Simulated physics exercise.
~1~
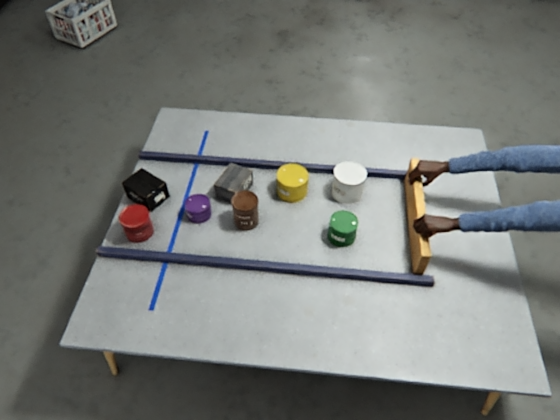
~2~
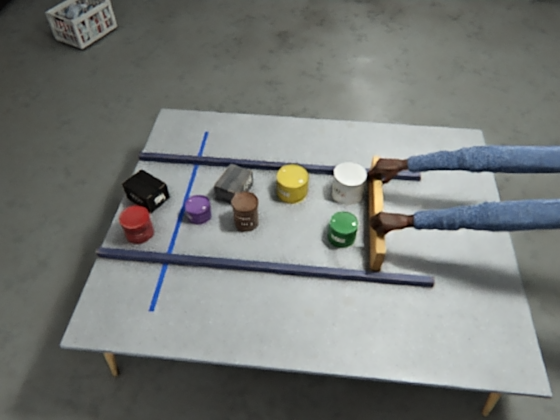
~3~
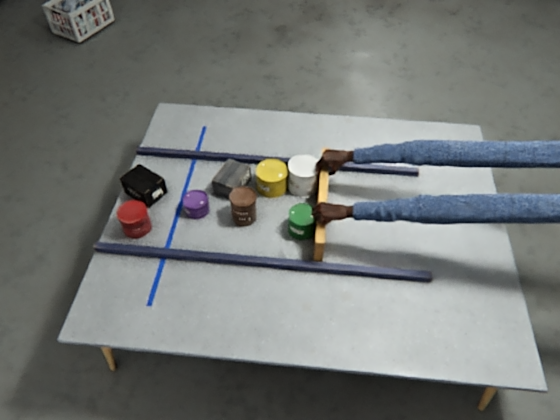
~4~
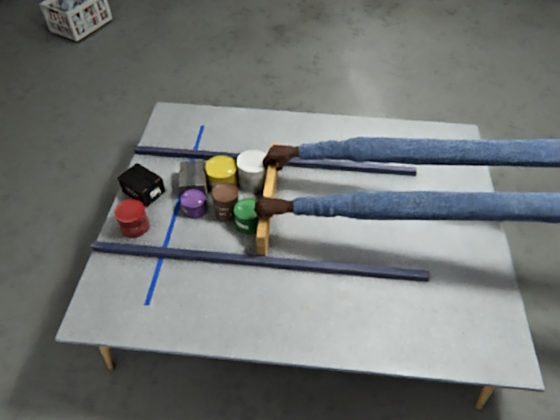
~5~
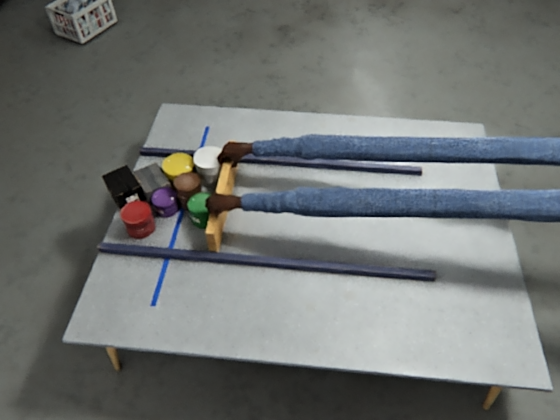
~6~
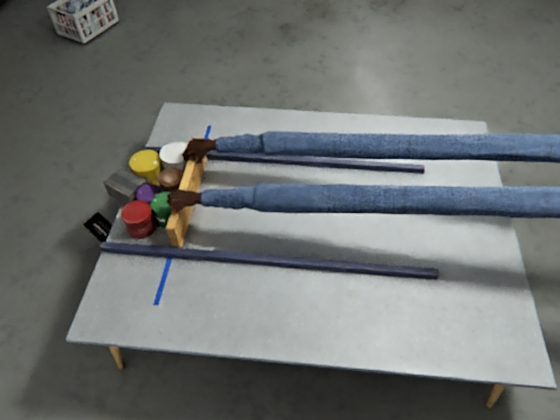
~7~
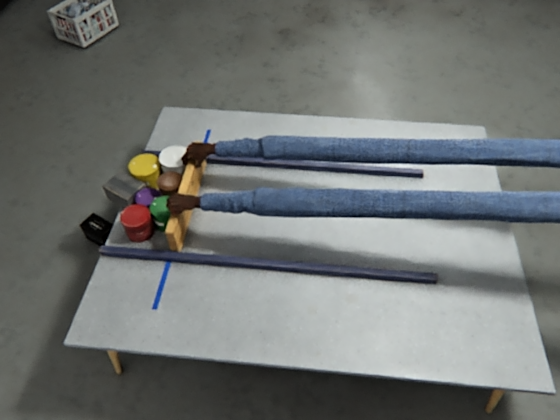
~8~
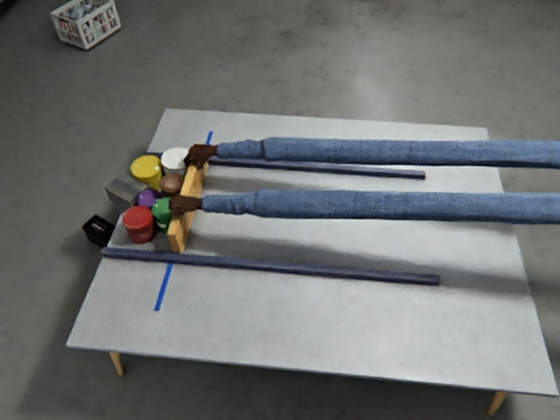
The video shows two arms pushing a wooden plank left between rails on a table, gathering colourful canisters and boxes into a cluster past the blue tape. The black box tips off the left edge and drops to the floor, while the rest stay crowded at the edge.
